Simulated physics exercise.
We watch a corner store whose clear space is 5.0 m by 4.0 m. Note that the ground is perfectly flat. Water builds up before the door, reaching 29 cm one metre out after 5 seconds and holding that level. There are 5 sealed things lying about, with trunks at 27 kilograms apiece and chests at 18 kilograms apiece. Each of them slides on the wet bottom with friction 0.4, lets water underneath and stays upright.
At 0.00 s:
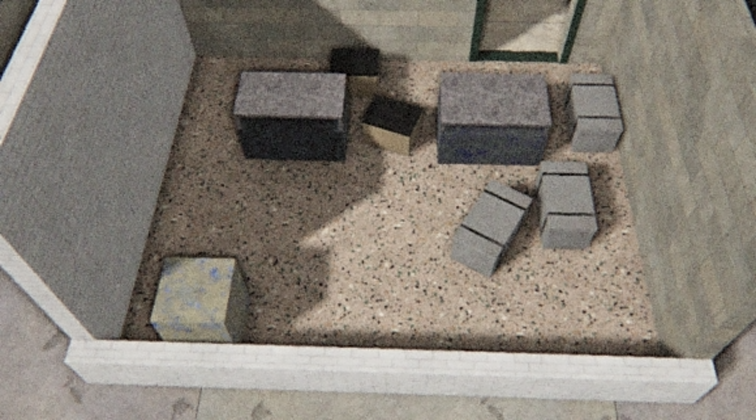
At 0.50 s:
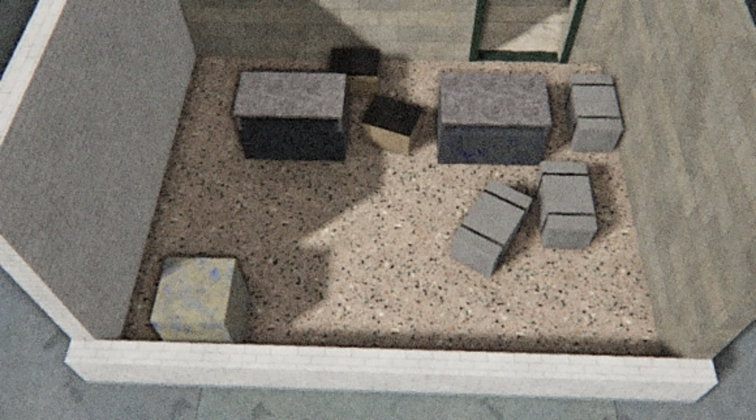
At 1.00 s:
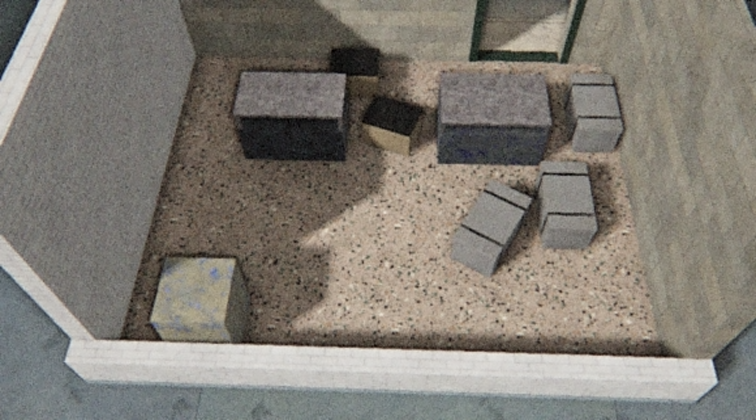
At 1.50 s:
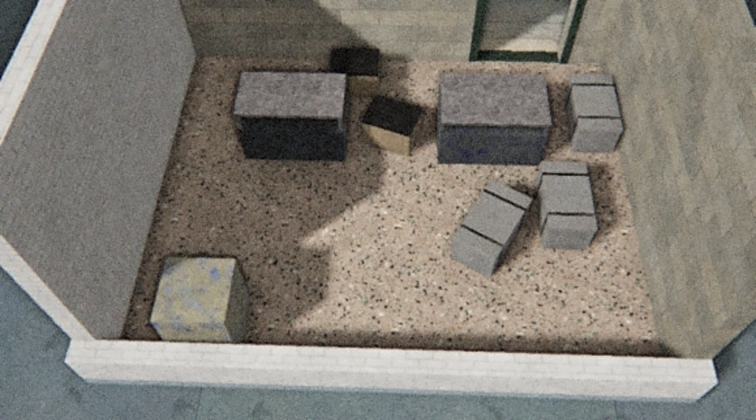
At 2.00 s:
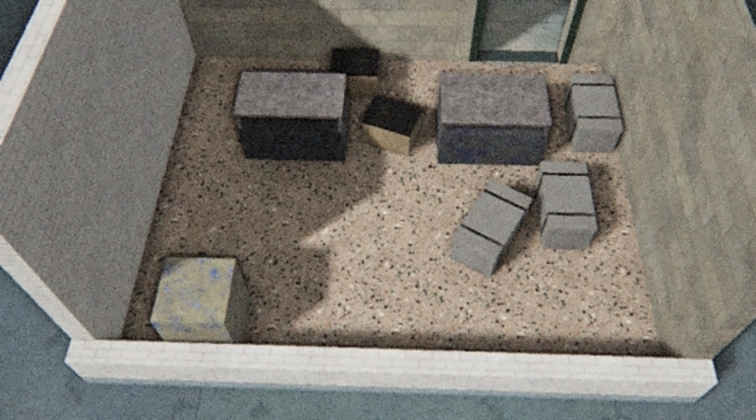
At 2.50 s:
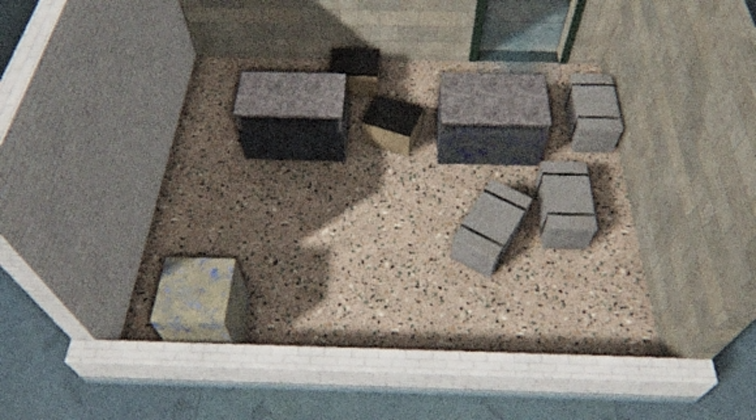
To begin with, several grey and dark blocks and a blotchy yellowish box sit on a speckled floor inside a low-walled room, with dry-looking ground outside. Then the ground beyond the walls turns blue-grey, and later the doorway at the back takes on a bluish tint, while the objects stay still.
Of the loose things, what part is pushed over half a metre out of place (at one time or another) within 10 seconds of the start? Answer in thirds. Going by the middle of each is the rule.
One to two thirds.
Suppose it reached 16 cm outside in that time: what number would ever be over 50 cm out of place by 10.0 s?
Count: 0.
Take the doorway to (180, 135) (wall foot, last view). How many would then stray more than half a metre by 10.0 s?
The count would be 2.
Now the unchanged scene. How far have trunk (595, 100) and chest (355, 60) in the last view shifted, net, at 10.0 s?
300 cm, 250 cm.
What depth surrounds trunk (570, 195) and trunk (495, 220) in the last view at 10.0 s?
Around 4 cm and 3 cm.
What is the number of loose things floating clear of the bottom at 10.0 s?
0.
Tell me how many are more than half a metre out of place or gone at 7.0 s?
My count gives 3.
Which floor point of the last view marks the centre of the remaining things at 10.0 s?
Near (383, 240).
After 3.5 s 0 of 5 are over 50 cm from their spots; 0 afloat.
After 4.5 s 0 of 5 are over 50 cm from their spots; 0 afloat.
After 7.0 s 3 of 5 are over 50 cm from their spots; 1 afloat.
After 10.0 s 3 of 5 are over 50 cm from their spots, and 3 have been at some point; 0 afloat.
